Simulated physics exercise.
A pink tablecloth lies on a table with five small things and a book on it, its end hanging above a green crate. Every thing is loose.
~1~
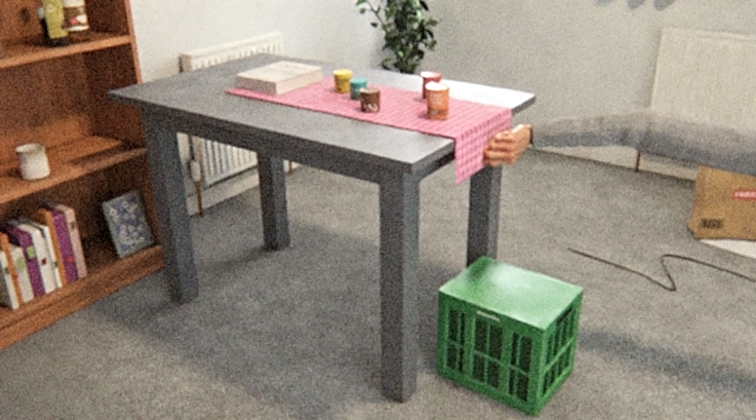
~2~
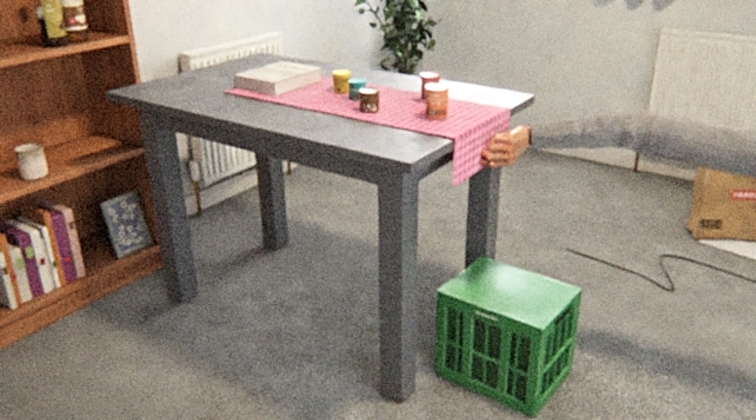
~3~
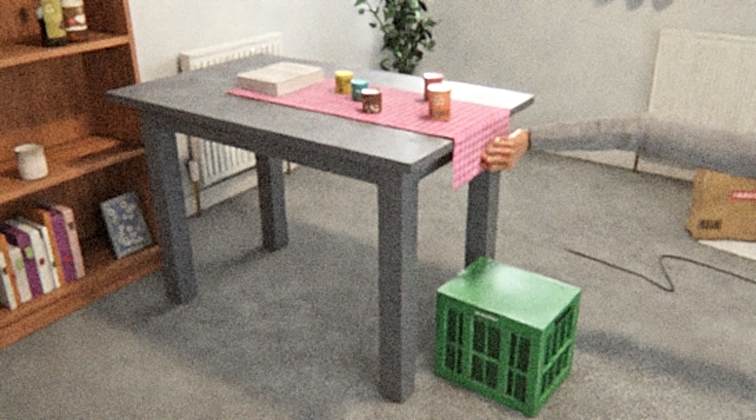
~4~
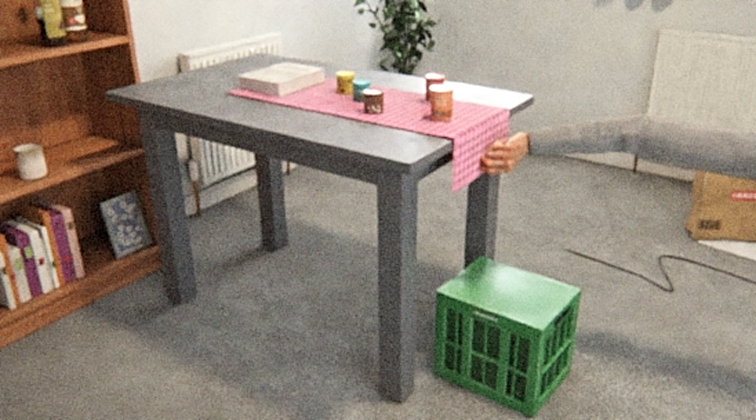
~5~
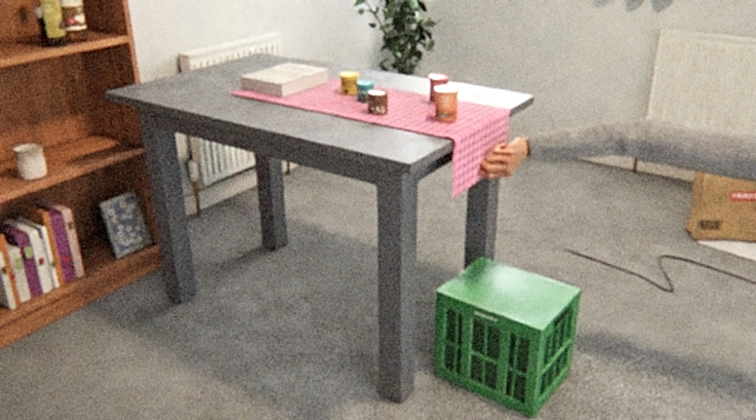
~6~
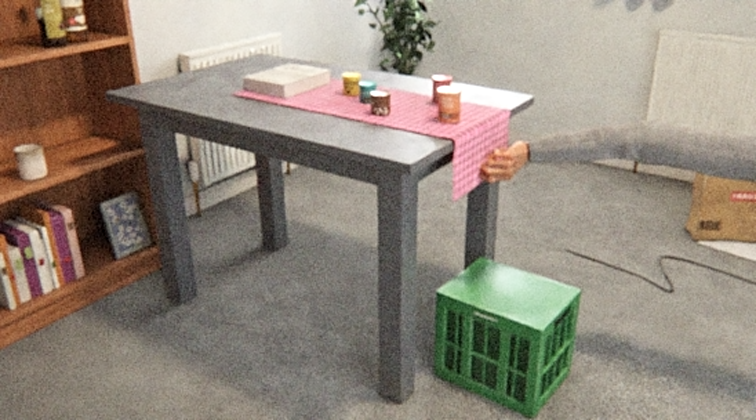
In the video, a hand at the right holds the end of a pink tablecloth and slowly pulls it down a little above a green crate, while the book and five small containers on the gray table shift slightly right with it.
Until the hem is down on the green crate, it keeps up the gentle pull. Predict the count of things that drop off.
Three objects go.
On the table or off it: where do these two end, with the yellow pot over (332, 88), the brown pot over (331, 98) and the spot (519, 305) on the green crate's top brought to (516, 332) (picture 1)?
Outcome for the yellow pot: It stays. Outcome for the brown pot: It stays.
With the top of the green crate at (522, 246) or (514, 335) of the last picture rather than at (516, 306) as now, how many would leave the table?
1 and 4.
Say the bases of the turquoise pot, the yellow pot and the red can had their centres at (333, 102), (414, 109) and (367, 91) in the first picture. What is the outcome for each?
Of these three, the turquoise pot rides it out, the yellow pot takes a tumble, the red can rides it out.
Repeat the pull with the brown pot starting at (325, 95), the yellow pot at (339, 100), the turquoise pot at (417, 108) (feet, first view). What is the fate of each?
The brown pot will stay where it is, the yellow pot will stay where it is, and the turquoise pot will end up down.
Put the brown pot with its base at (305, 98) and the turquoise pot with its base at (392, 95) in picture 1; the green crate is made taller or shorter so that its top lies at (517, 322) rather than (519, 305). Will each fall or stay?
Brown pot: Safe; turquoise pot: Lost.
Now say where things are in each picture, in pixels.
Hem (455, 186); orange can (438, 86); red can (432, 74); brown pot (370, 90); turquoise pot (358, 80); yellow pot (343, 72); top of the crate (519, 305), in the first frame.
Hem (453, 187); orange can (437, 86), in the second frame.
Hem (453, 190); red can (433, 75), in the third frame.
Hem (452, 193); brown pot (374, 91); top of the crate (516, 305), in the fourth frame.
Hem (452, 198); turquoise pot (365, 82), in the fifth frame.
Hem (453, 202); orange can (450, 89); red can (442, 77); brown pot (381, 93); turquoise pot (368, 83); yellow pot (352, 75), in the sixth frame.
Soon after, hem near (480, 213); all still up.
Then, hem near (480, 242); orange can gone.
Further on, hem on the crate; orange can, red can and brown pot gone.
At rest, hem on the crate; orange can, red can and brown pot gone. It carries off three.
